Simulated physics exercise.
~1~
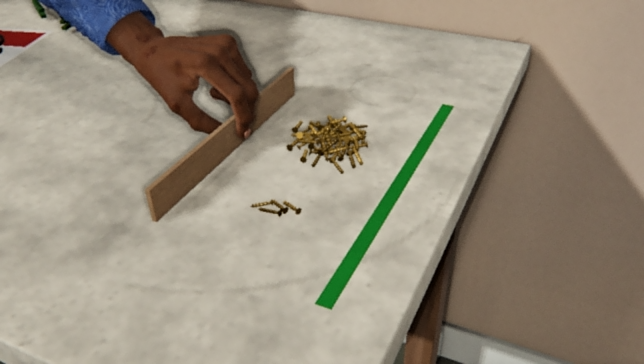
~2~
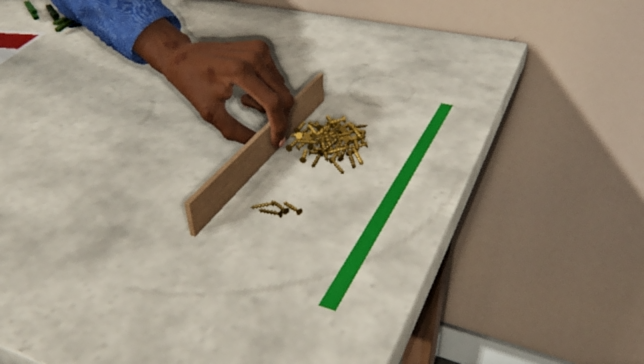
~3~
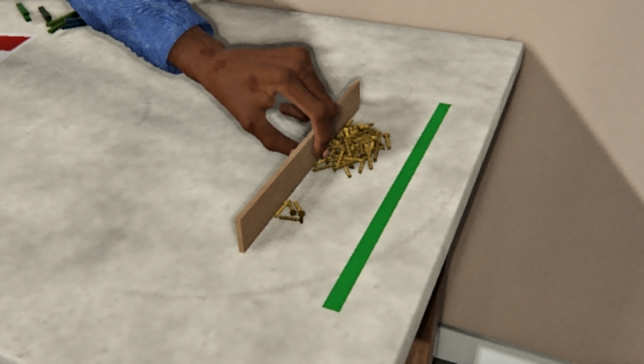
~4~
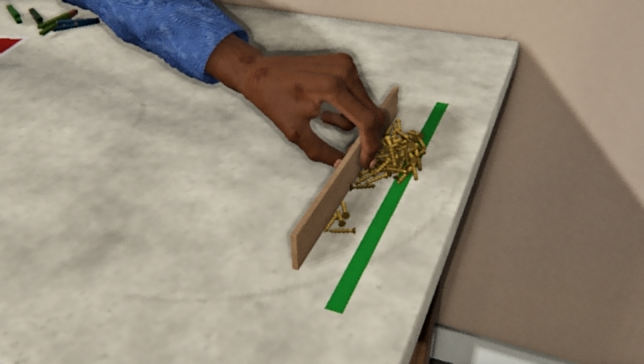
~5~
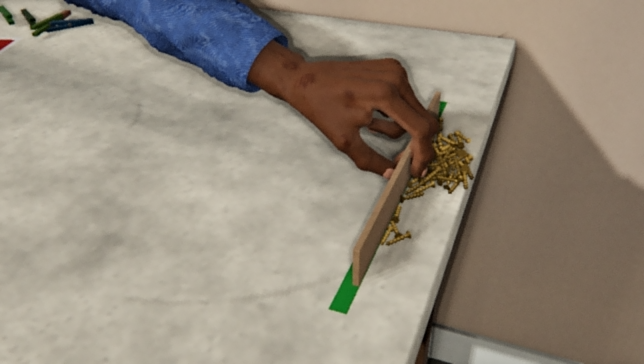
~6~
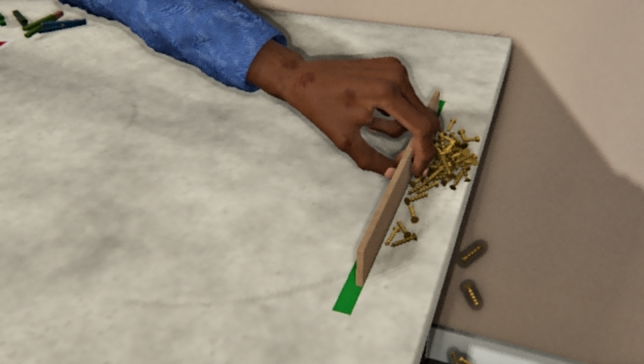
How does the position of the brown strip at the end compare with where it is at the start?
At the start the strip stands well to the left of the green tape, with open tabletop and the screws between them. By the end it has moved right and stands on the green tape, close to the table's right edge.
